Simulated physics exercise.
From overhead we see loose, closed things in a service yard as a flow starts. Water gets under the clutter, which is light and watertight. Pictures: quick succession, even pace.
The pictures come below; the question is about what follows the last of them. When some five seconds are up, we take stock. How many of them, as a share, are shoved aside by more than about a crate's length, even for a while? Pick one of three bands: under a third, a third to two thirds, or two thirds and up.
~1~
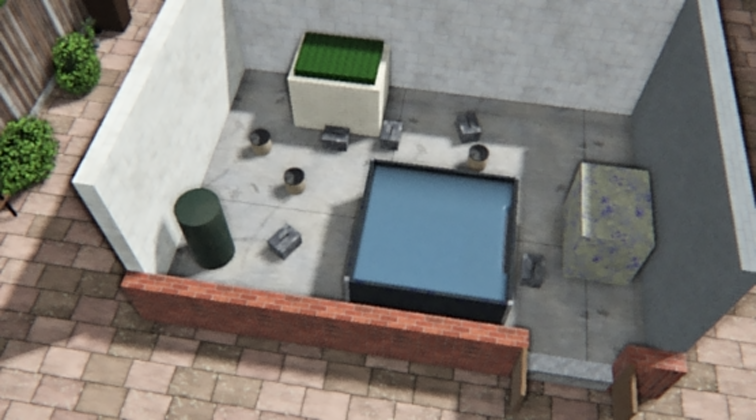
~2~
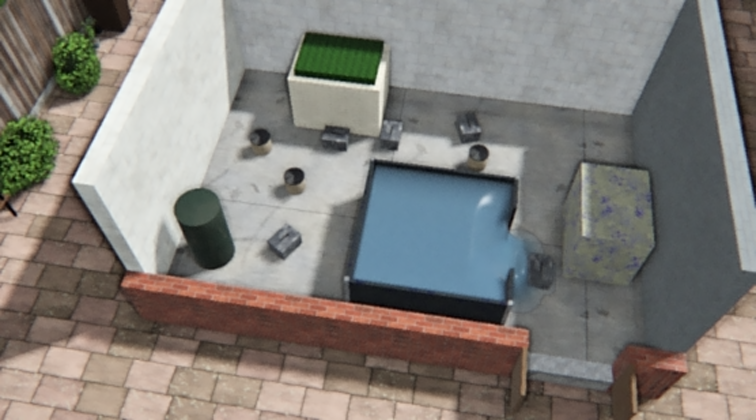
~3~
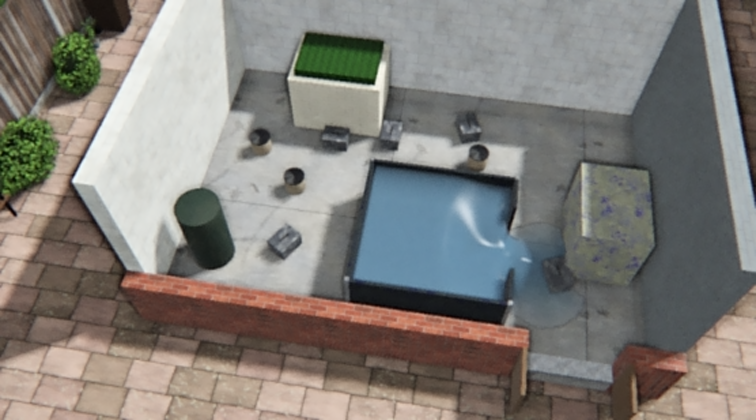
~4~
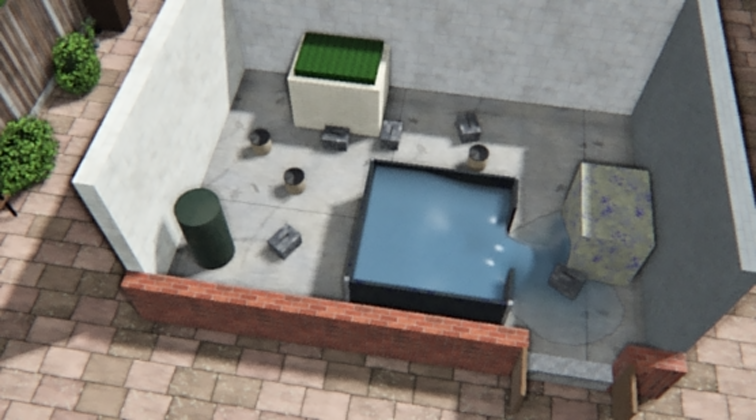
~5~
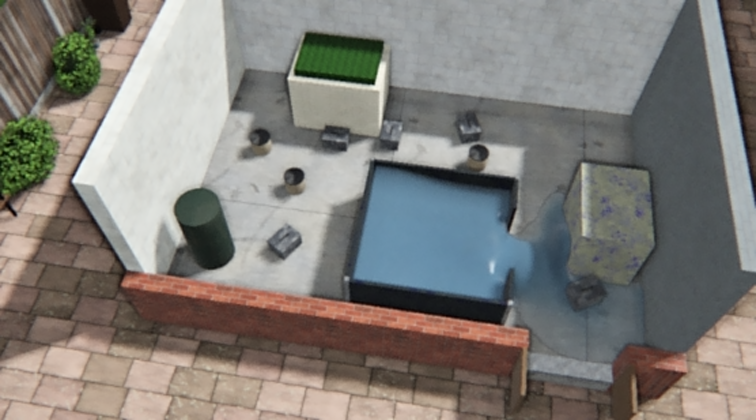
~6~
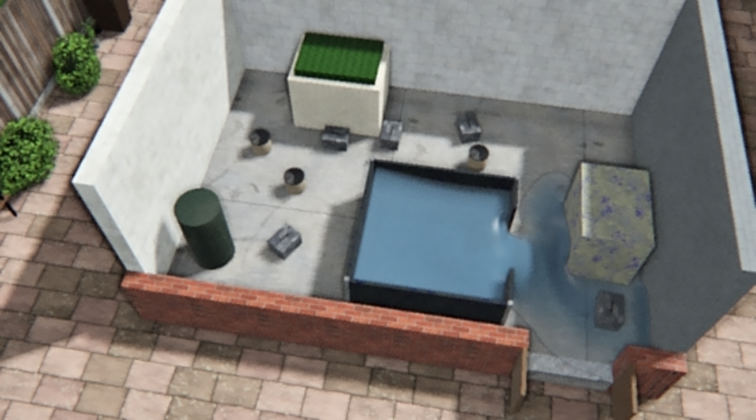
A third to two thirds.
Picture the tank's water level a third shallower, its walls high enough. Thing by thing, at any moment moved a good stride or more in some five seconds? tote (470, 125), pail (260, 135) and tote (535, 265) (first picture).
Taking them as listed, the first reached the mark, the second stopped before it and the third reached the mark.
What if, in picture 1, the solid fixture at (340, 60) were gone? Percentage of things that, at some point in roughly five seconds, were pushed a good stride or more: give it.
Share: 60 %.
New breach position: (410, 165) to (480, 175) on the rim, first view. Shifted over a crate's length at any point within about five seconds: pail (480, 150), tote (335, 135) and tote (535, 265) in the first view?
In turn: Moved that far, moved that far, stayed within it.
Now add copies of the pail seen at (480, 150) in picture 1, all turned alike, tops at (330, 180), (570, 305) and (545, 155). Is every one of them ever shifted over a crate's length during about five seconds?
Result by item: Stays where it is / gets dislodged / gets dislodged.
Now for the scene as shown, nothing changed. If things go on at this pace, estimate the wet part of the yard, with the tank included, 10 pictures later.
My estimate is about 50 per cent.
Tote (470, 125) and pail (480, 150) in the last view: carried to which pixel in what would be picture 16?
Near (434, 108) and (441, 136).
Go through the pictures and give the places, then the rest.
A tote at (534, 267), on the bottom; a tote at (391, 131) rests on the ground; 0 of 8 have shifted, in the first picture.
A tote at (541, 267), on the bottom, close to its start; a tote at (391, 131), on the bottom; 1 of 8 have shifted, in the second picture.
A tote at (559, 271) rests on the ground, a stride from its start; a tote at (391, 131), on the bottom; 1 of 8 have shifted, in the third picture.
A tote at (569, 276) floats, a stride from its start; a tote at (391, 131) rests on the ground; 1 of 8 have shifted, in the fourth picture.
A tote at (587, 289) floats, a stride from its start; a tote at (391, 131), on the bottom; 1 of 8 have shifted, in the fifth picture.
A tote at (612, 307), afloat, a stride from its start; a tote at (391, 131), on the bottom; 1 of 8 have shifted, in the sixth picture.
A moment on, 1 of 8 are well off their spots; 1 afloat.
Next, 3 of 8 are well off their spots; 1 afloat.
Later, 3 of 8 are well off their spots; 3 afloat.
In the end, 4 of 8 are well off their spots, and 4 have been at some point; 3 afloat.
